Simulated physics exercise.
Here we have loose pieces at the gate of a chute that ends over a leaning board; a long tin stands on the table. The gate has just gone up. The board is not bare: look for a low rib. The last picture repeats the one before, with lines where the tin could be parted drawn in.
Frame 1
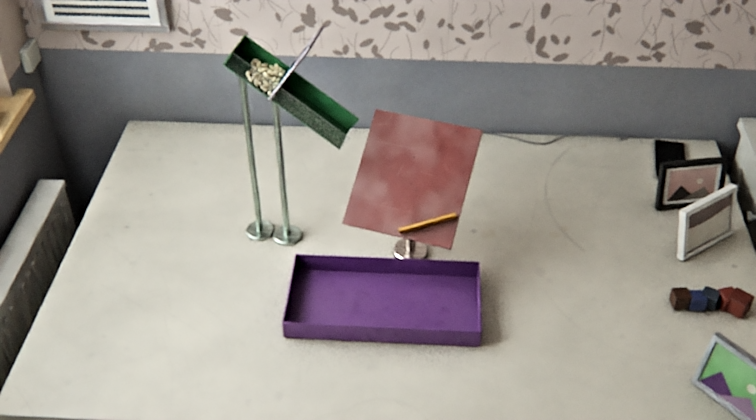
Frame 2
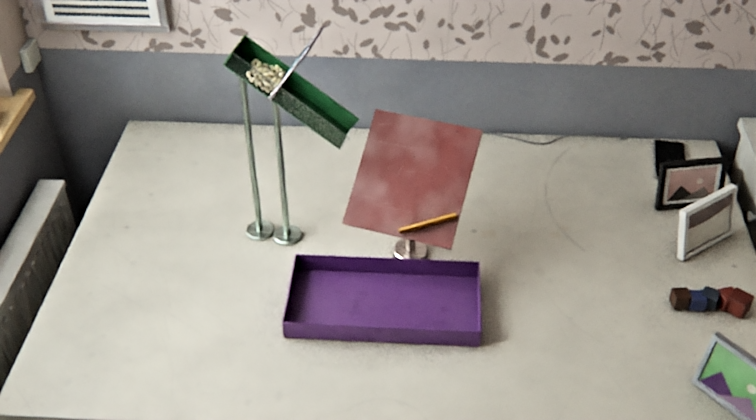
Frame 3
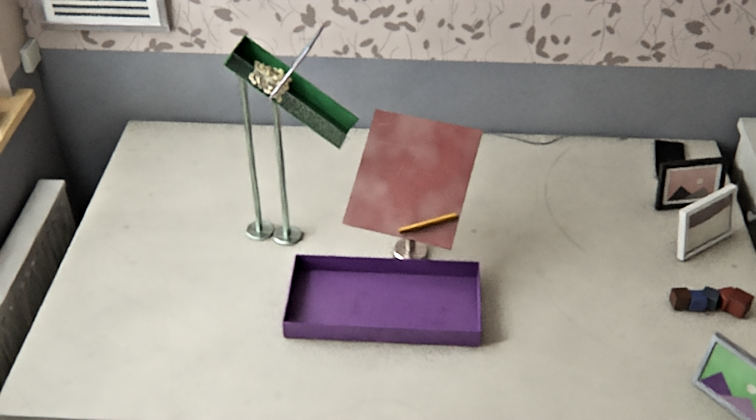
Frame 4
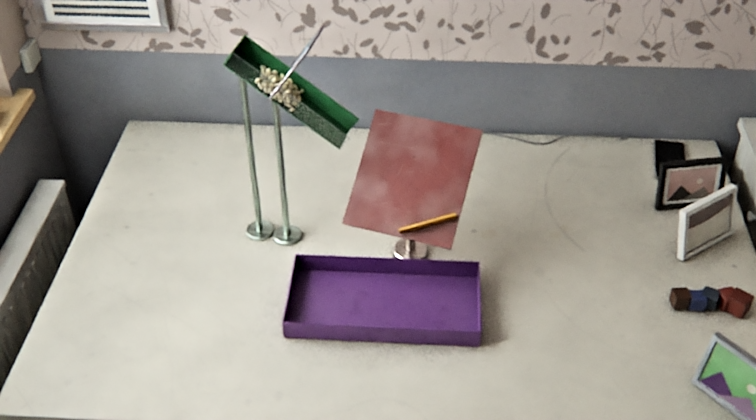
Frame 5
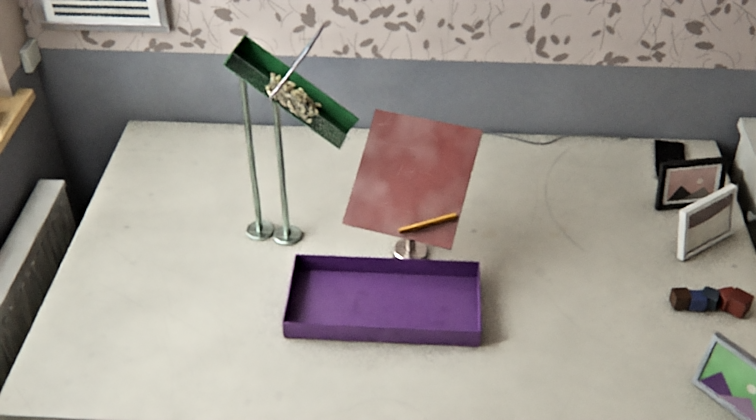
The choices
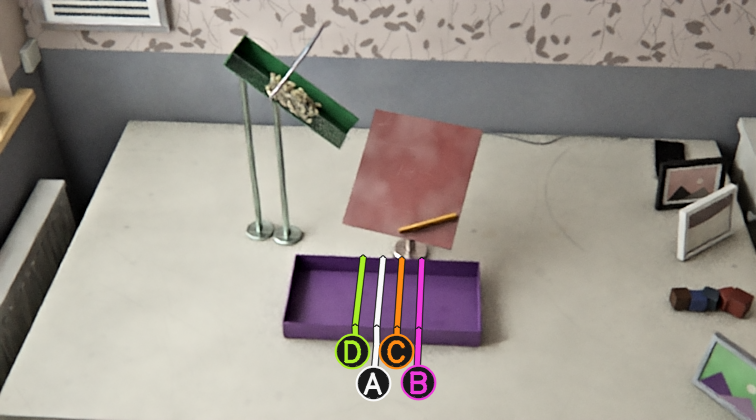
White beans sit bunched in the upper part of a sloping green chute, then begin to slide as the thin gate lifts. They spread down the chute to the right, nearing its lower half, while the reddish leaning board with its low rib and the empty purple tin stay still.
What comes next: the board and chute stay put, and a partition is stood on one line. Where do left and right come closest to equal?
Choose A.
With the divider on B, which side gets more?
More lands on the left.
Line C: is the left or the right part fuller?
More lands on the left.
On the marked copy, line A crosses the front rim at (376, 326); line B crosses the front rim at (418, 328); line C crosses the front rim at (397, 327); line D crosses the front rim at (355, 325).
For line A, of what is caught, about half on the left of the divider, about half on the right.
For line B, of what is caught, all on the left of the divider, none on the right.
For line C, of what is caught, all on the left of the divider, none on the right.
For line D, of what is caught, a small part on the left of the divider, nearly all on the right.
